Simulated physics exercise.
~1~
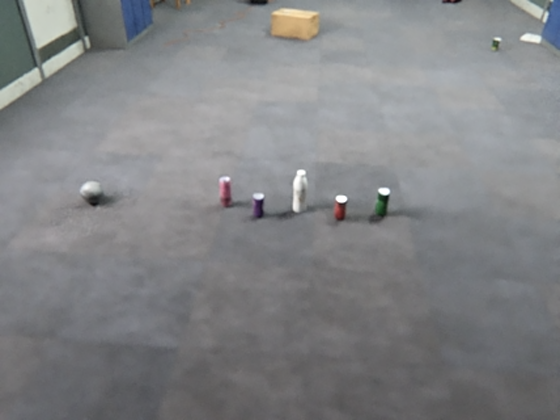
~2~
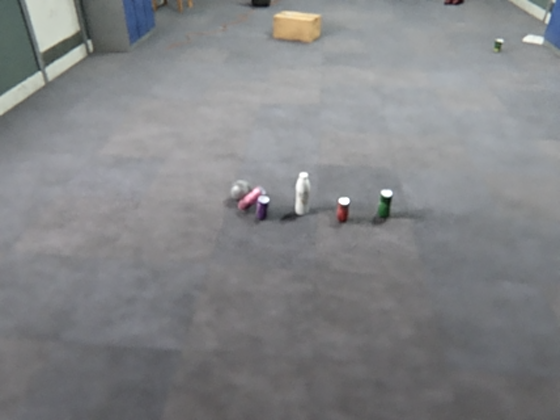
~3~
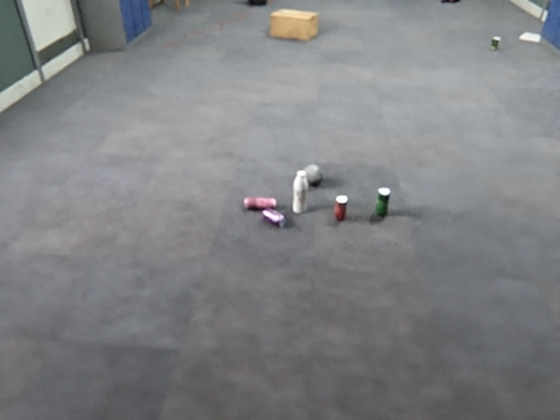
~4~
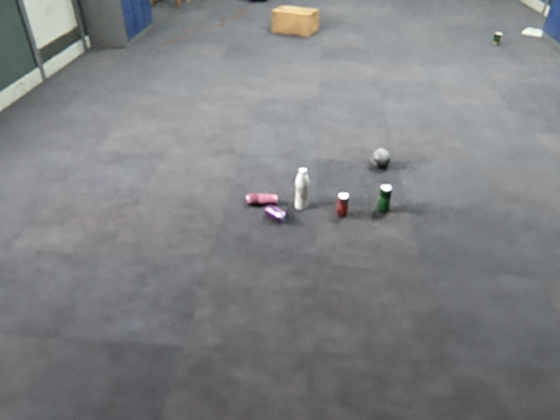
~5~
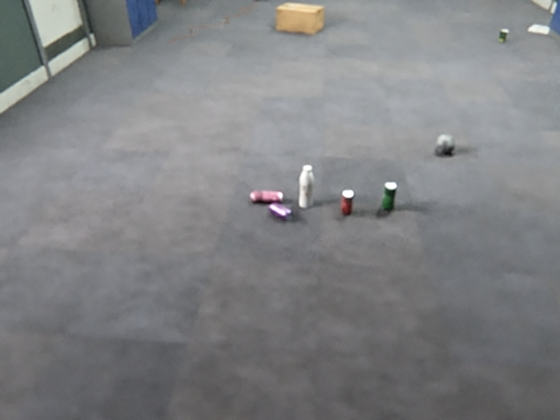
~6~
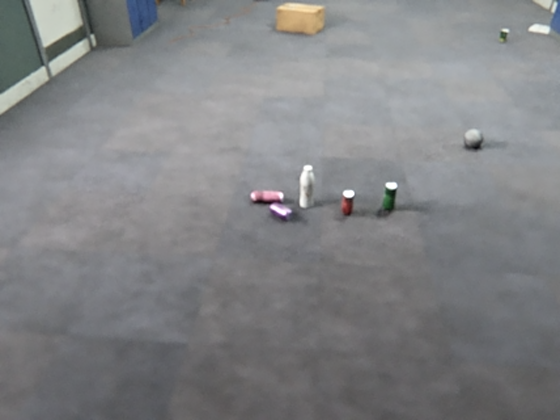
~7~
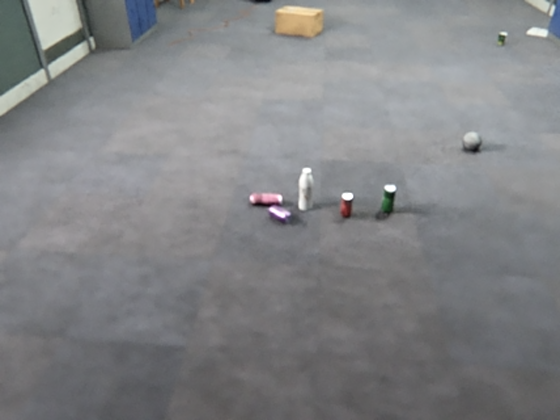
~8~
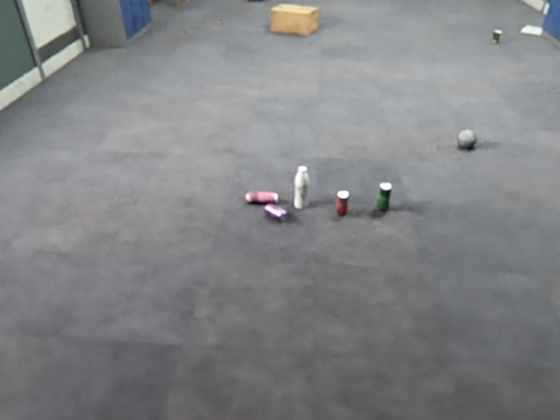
A grey ball rolls across a dark grey floor toward a loose row of five small upright containers, seen from above by a slightly swaying camera. From left to right they are pink, purple, white, red and green, with a cardboard-coloured box farther back. The ball reaches the pink can, which tips over against the leaning purple one. Both fall onto their sides as the ball passes behind the white bottle. It carries on to the right, beyond the green can, and comes to rest on the open floor, while the white, red and green ones remain standing.
